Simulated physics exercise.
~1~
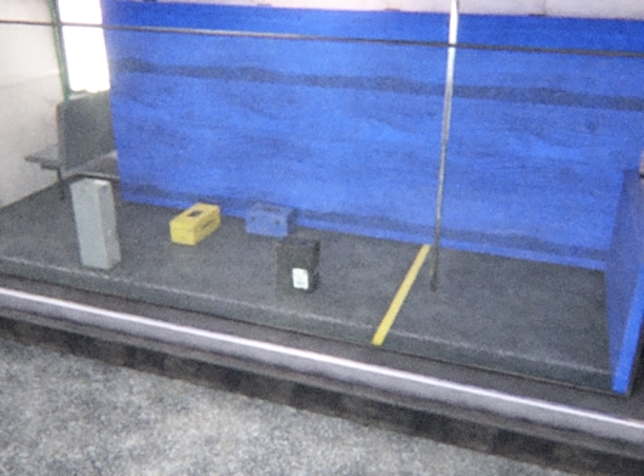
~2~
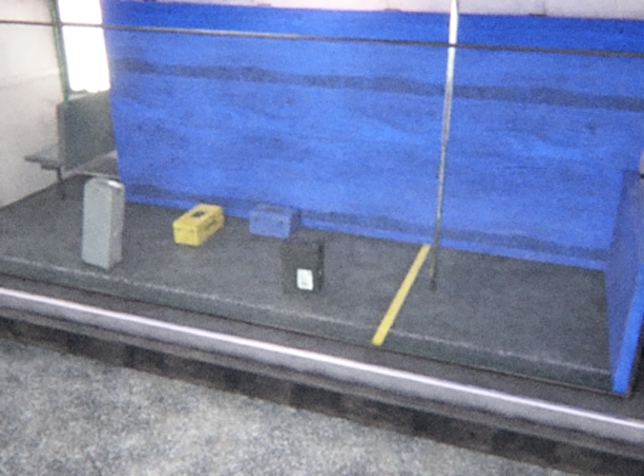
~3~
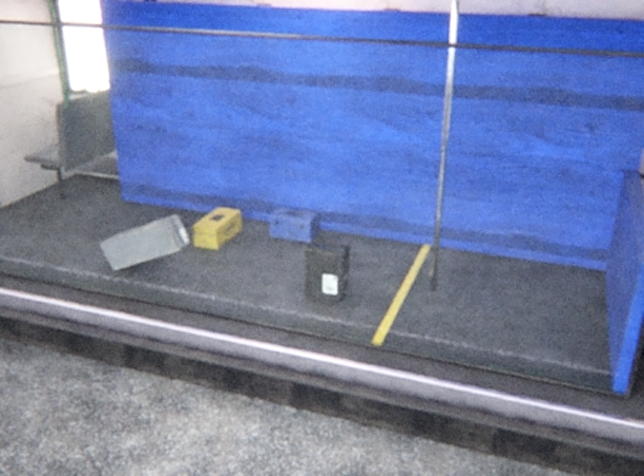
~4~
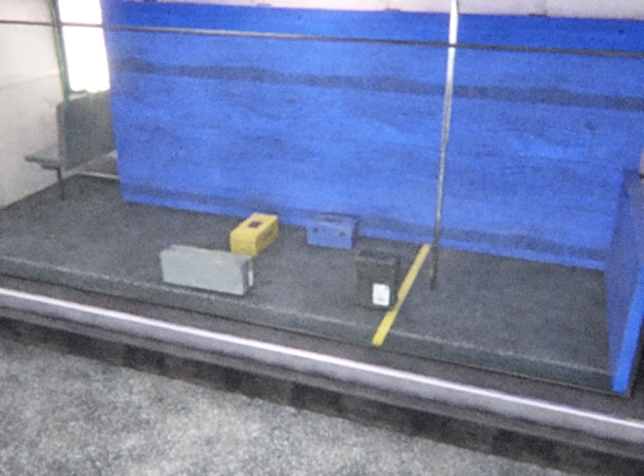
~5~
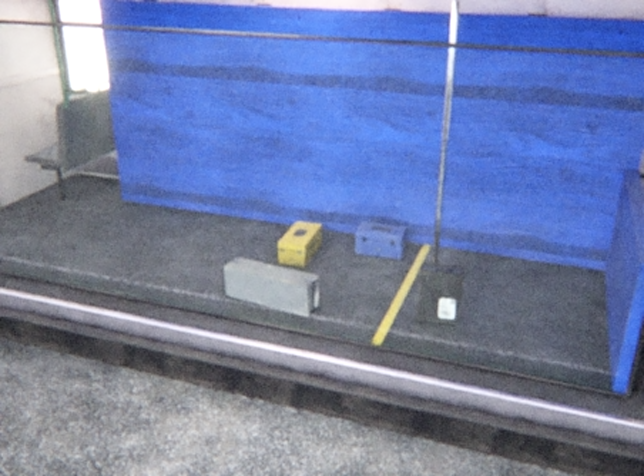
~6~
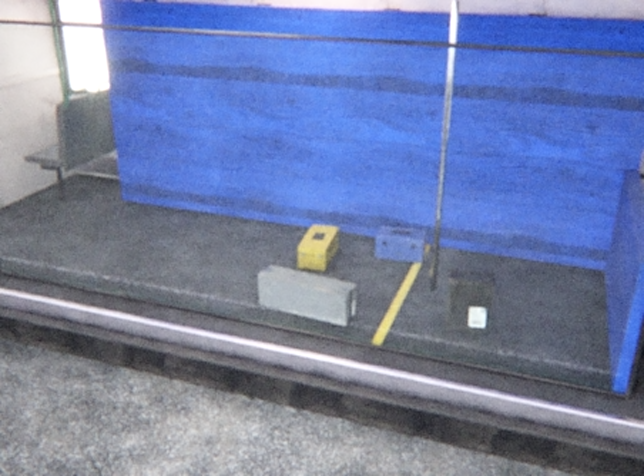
Tall grey box toppling and sliding right as black pack crosses yellow line, blue and yellow toolboxes stopping short of it.
